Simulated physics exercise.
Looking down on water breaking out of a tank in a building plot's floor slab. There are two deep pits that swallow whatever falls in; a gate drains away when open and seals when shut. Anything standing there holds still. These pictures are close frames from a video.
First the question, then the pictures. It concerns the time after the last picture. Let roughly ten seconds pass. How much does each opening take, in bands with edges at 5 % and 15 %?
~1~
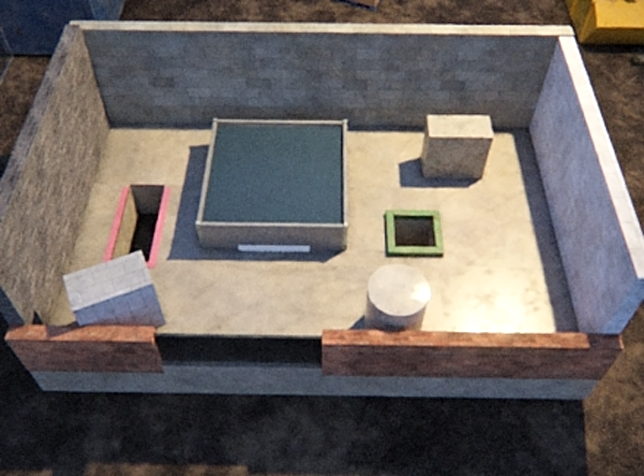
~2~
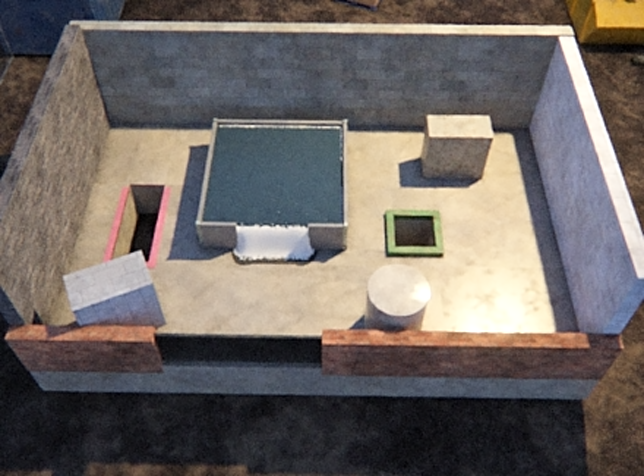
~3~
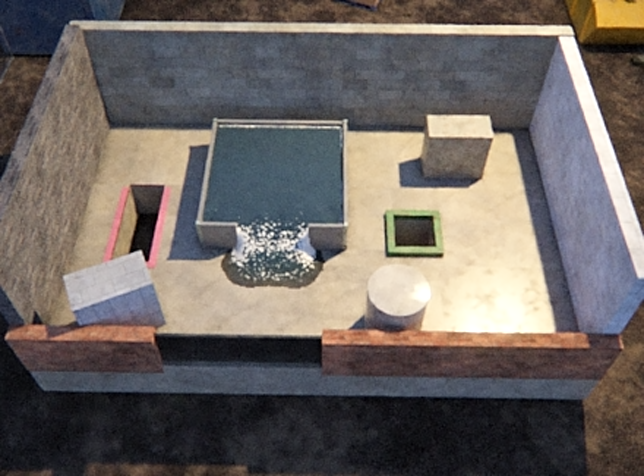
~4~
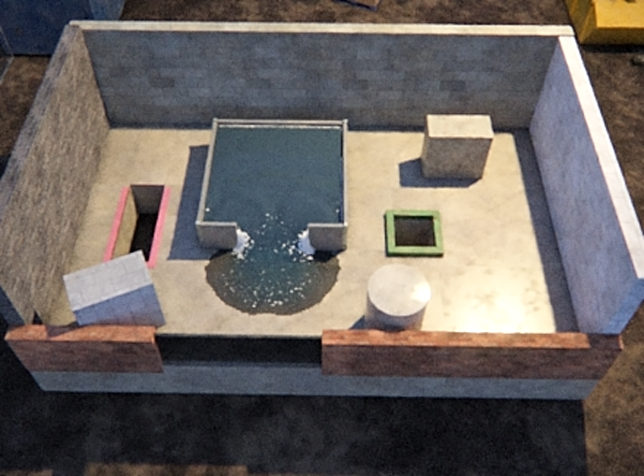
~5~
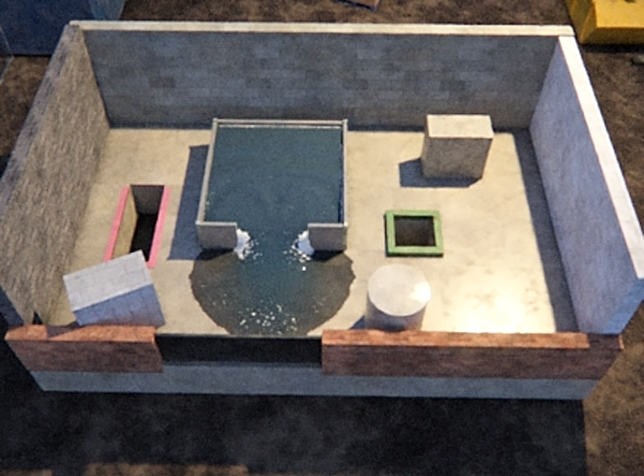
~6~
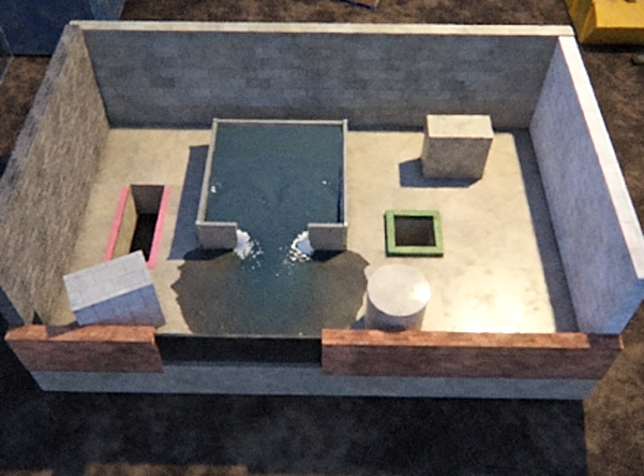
Gate: Less than 5 %, green pit: Less than 5 %, pink pit: More than 15 %.
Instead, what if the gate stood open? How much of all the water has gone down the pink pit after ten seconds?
Roughly, in per cent: Pink 0.
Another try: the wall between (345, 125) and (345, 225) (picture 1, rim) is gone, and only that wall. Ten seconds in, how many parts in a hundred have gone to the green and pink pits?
The green pit takes 14 per cent and the pink pit 4 per cent.
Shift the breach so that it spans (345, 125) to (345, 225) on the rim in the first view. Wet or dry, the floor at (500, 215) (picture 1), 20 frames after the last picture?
At that place: Under water.
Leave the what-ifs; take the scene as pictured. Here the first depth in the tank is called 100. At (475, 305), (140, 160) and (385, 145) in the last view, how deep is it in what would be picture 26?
About 2, 0 and 0 per cent.
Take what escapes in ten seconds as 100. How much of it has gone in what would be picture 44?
Share gone: About 45 %.
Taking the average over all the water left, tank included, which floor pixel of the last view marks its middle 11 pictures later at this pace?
Near pixel (274, 242).
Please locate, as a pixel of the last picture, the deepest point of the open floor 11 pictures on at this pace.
It should be deepest at about (115, 351).
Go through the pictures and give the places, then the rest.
Still water in the open tank at (277, 173), in the first frame.
The front is at (311, 255), out from the gap at (273, 239), in the second frame.
Water pours out at (274, 240) and has run to (303, 281), in the third frame.
The front is at (291, 309), out from the gap at (274, 240), in the fourth frame.
Water pours out at (274, 240) and has run to a hidden place, in the fifth frame.
The front is at a hidden place, out from the gap at (274, 240), in the sixth frame.
A moment on, water covers 20 % of the floor; the gate 0 %, the green pit 0 %, the pink pit 0 %.
Next, water covers 25 % of the floor; the gate 0 %, the green pit 0 %, the pink pit 0 %.
Then, water covers 50 % of the floor; the gate 0 %, the green pit 0 %, the pink pit 1 %.
Later, water covers 80 % of the floor; the gate 0 %, the green pit 1 %, the pink pit 8 %.
In the end, water covers 95 % of the floor; the gate 0 %, the green pit 1 %, the pink pit 18 %.
